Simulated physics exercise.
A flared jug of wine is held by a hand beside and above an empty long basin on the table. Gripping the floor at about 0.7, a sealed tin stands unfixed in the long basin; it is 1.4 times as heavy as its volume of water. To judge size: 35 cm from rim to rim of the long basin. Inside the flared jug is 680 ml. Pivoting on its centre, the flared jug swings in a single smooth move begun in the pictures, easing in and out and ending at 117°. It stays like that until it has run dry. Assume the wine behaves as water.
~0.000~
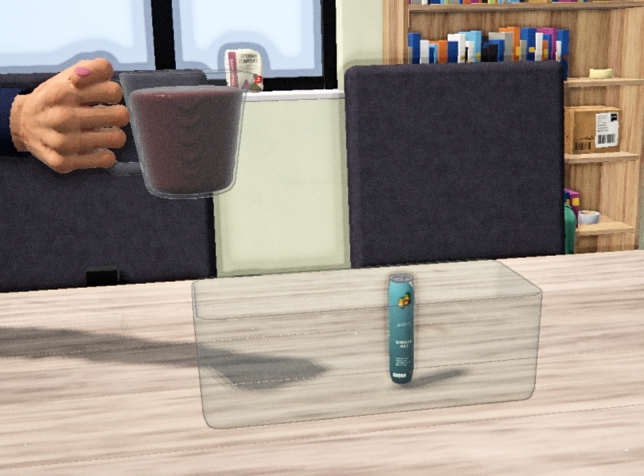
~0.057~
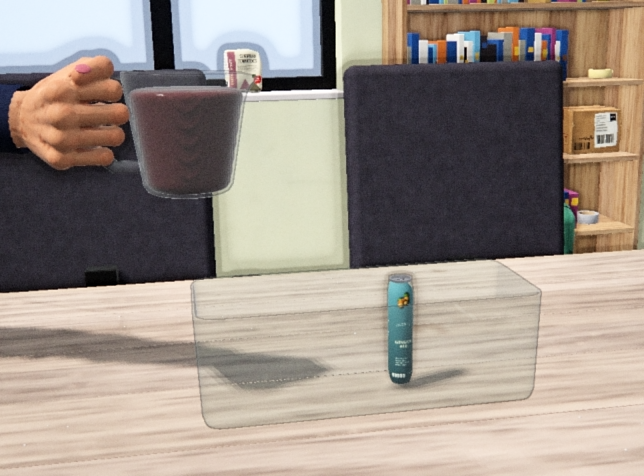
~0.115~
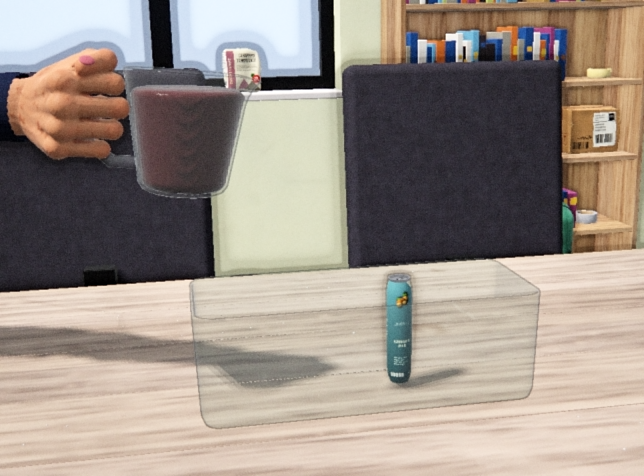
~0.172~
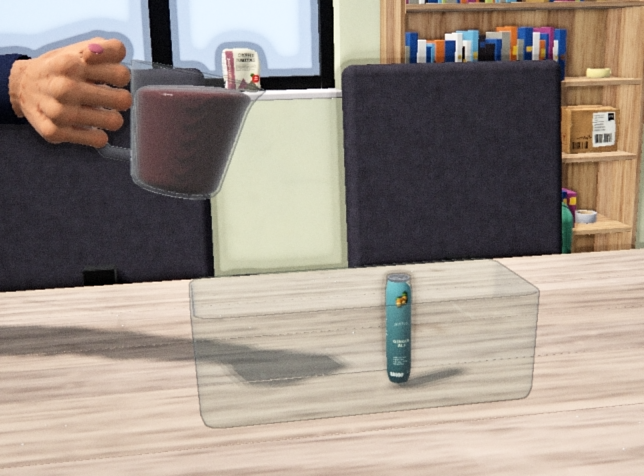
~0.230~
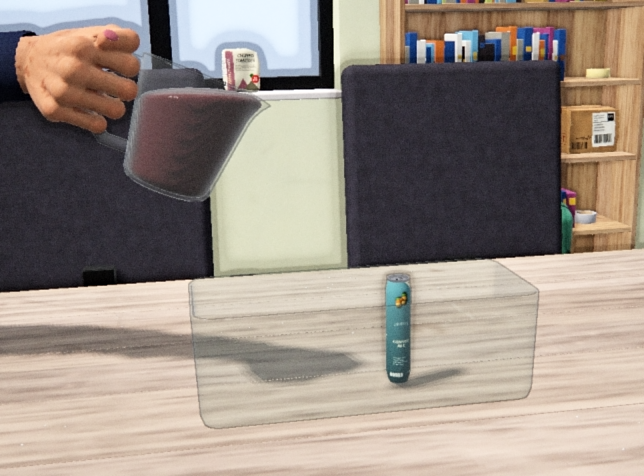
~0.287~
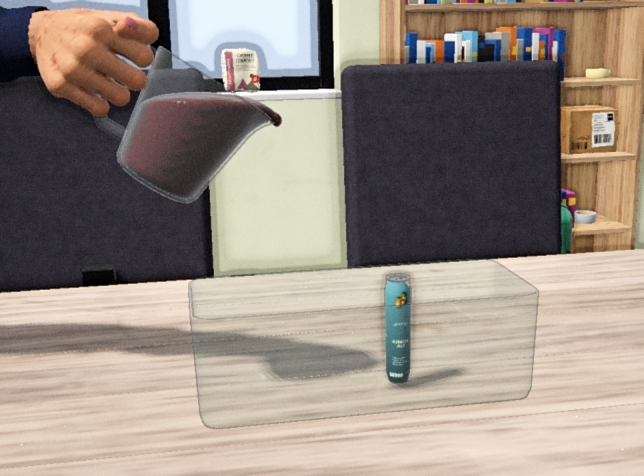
Above a table, a hand steadily tilts a jug of dark red liquid to the right.
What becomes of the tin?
It will make it through.
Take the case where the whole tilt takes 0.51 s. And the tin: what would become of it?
The tin stays balanced.
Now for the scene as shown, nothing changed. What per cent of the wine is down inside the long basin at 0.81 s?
Some 90 percent.
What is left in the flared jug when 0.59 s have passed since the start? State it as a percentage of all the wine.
Roughly 40 percent.
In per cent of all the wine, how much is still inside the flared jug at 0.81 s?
I reckon near 2 per cent still sits there.
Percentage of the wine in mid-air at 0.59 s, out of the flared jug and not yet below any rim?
It comes to about 34 percent.
Then, 0.59 s in, the tilt is 99° and 40 per cent is still to pour; the tin stands where it began.
Then, 0.81 s in, the tilt is 117° and 2 per cent is still to pour; the tin stands where it began.
Then, 1.04 s in, the tilt is 117° and 0 per cent is still to pour; the tin stands where it began.
Then, 1.29 s in, the tilt is 117° and 0 per cent is still to pour; the tin stands where it began.
Finally, the tin stands where it began.
